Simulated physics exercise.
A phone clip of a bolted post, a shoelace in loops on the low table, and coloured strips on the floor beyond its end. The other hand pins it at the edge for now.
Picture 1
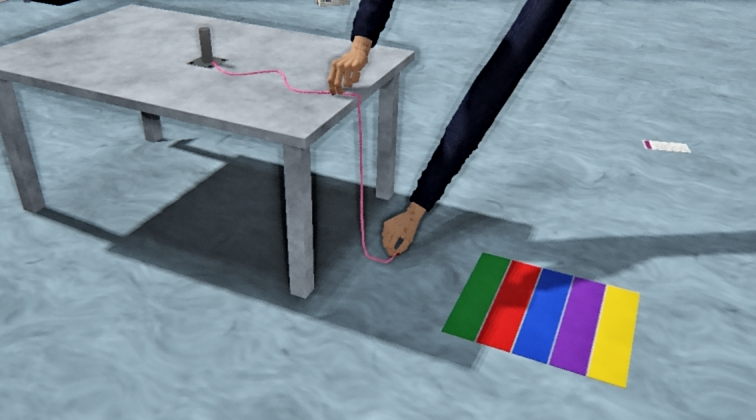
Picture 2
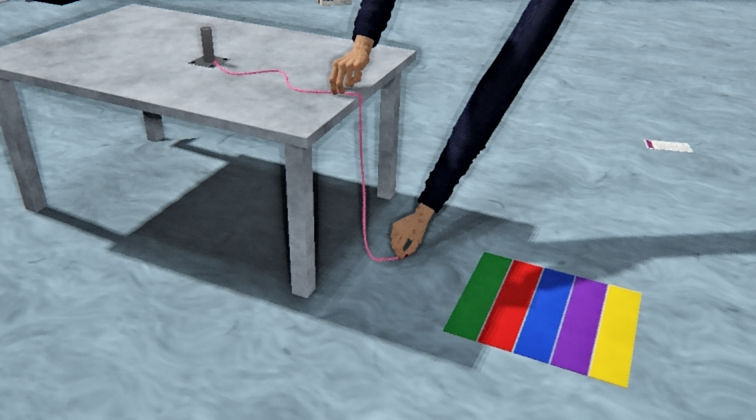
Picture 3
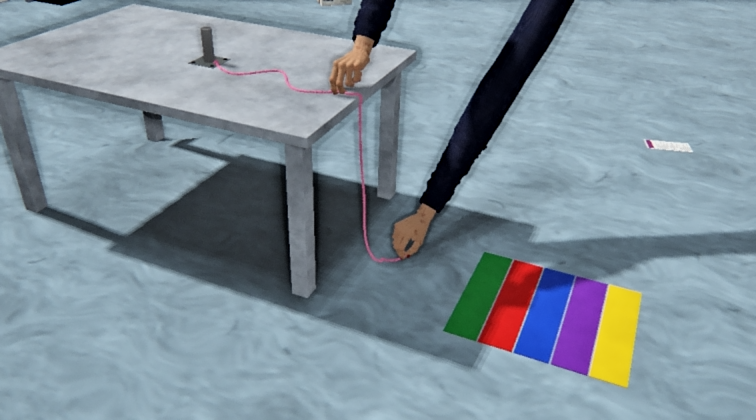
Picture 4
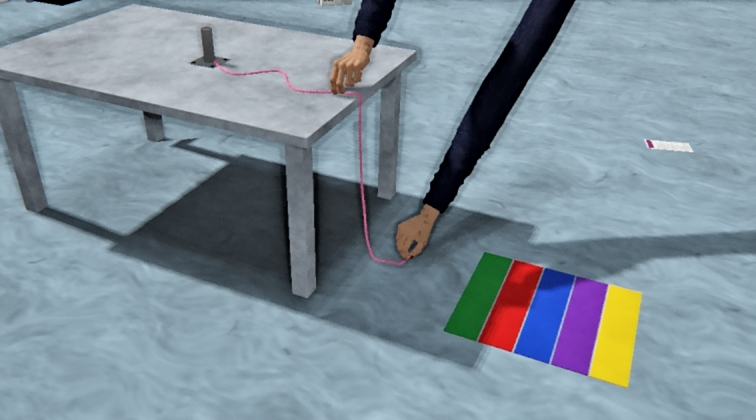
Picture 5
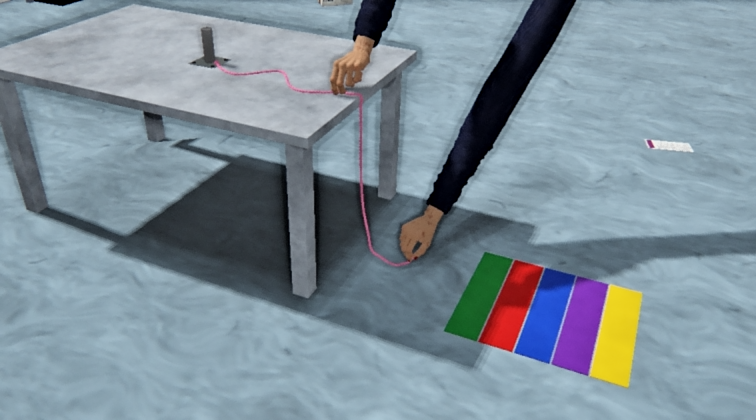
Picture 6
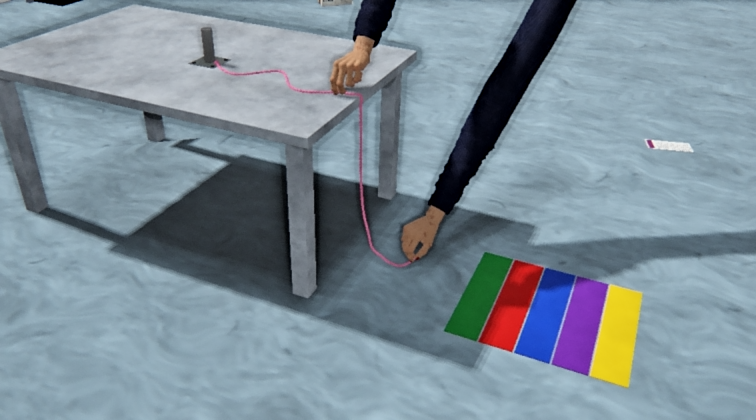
At first, one hand rests at the edge of a low grey table, pinning a pink cord that hangs over the side, while another hand holds its end near the floor. The lower hand then draws the end slightly right, toward the coloured strips, while the upper hand stays still.
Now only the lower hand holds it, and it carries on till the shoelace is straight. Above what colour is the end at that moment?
The end stops over the blue strip.
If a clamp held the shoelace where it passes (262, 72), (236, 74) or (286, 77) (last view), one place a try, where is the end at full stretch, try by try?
In that order: (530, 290), (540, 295) and (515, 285).
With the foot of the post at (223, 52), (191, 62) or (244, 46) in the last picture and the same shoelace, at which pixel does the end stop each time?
Try by try, around (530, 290), (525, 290) and (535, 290).
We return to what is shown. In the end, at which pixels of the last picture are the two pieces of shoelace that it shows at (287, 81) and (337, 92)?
About (313, 84), and the other about (369, 108).
Early on, end near (494, 280); over green.
Midway, end near (528, 290); over red.
At the end of the slack, end near (547, 295); over blue. It gets as far as the blue strip.
